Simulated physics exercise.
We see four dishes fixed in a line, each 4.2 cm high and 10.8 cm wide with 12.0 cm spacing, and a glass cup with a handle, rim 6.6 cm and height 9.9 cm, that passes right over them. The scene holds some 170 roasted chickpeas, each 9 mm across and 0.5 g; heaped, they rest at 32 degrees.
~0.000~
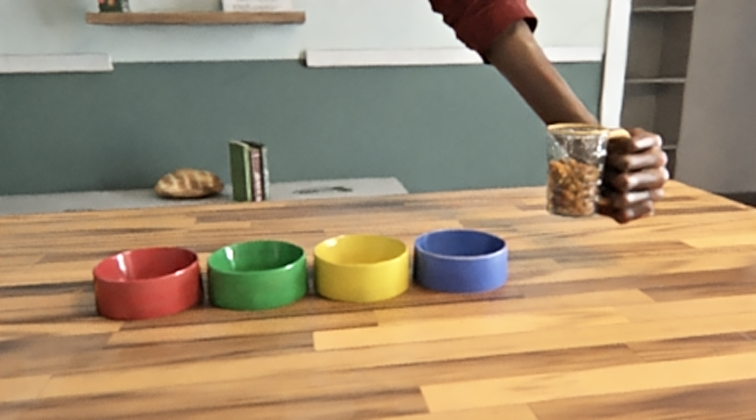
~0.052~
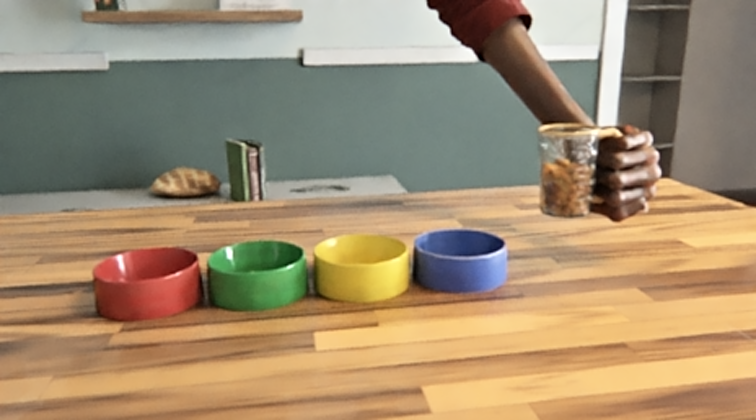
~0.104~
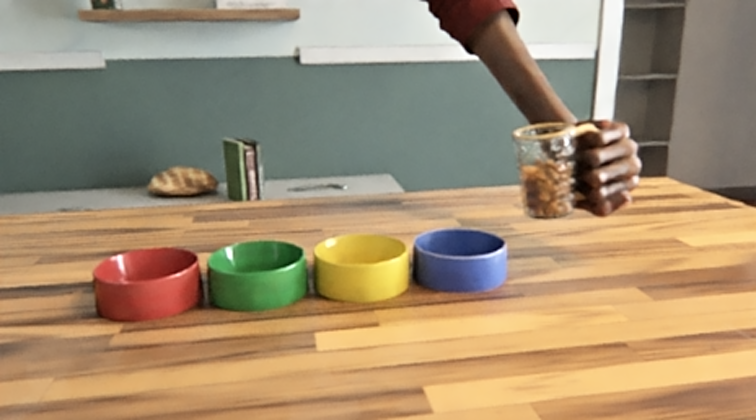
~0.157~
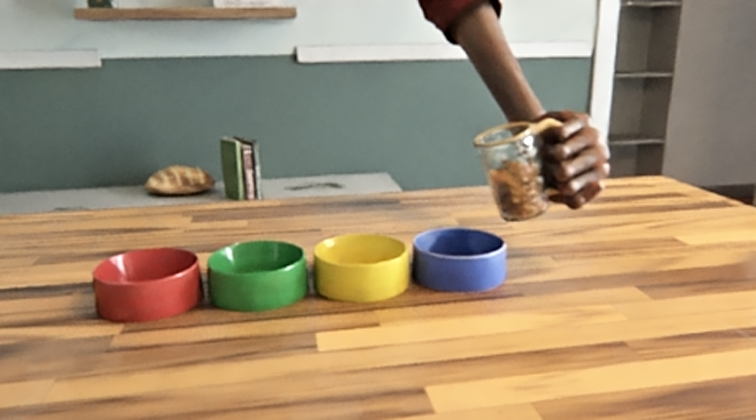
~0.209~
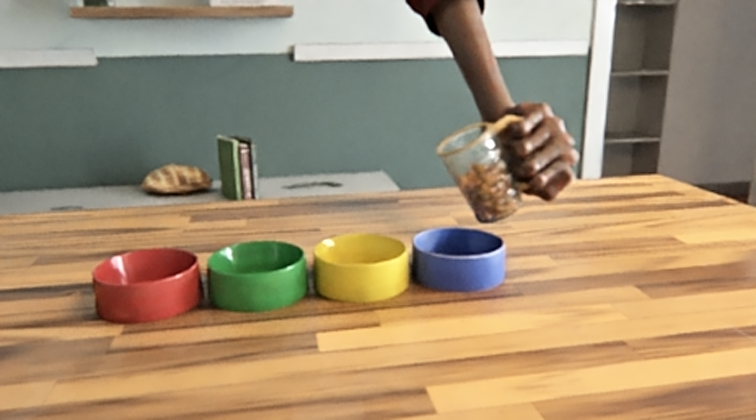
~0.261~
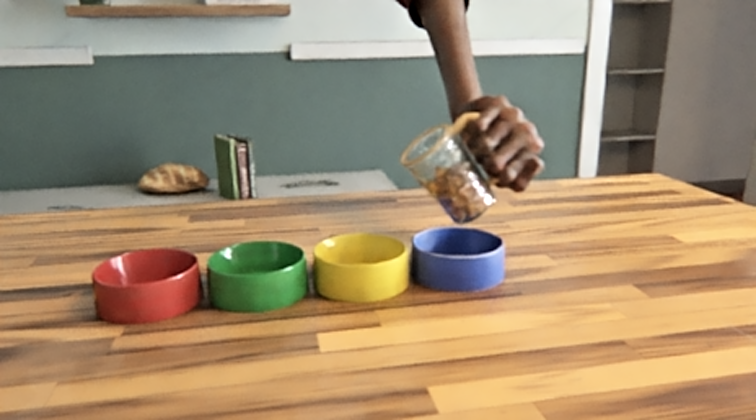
A hand moves a glass cup of chickpeas left toward the blue dish, tilting it leftward.
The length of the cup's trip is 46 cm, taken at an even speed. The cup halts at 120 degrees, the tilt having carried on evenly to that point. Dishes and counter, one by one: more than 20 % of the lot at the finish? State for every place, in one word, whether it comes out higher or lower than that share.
Red: Higher, blue: Lower, green: Lower, yellow: Lower, counter: Higher.
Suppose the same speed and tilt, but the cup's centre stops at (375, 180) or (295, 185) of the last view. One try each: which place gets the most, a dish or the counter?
Try 1 - yellow; try 2 - green.
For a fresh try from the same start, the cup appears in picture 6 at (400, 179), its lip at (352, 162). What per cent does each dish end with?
In the end red holds 70, blue holds 0, green holds 0, yellow holds 0.
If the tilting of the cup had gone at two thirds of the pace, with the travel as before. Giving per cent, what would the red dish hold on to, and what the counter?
In the red dish 90; on the counter 10.
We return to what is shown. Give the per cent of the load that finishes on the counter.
Estimate: Close to 30 %.
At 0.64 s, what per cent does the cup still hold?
About 100 per cent.
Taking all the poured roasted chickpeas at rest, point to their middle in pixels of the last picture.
I'd put it at about (125, 295).
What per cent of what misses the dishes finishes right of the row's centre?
Share: About 0 in a hundred.
After 0.49 s, tilt 80 degrees; cup holds 100 %.
After 0.64 s, tilt 108 degrees; cup holds 100 %.
After 0.91 s, tilt 120 degrees; cup holds 0 %, red 75 %.
In the end, at 1.6 s, red 70 %, blue 0 %, green 0 %, yellow 0 %, counter 30 %.
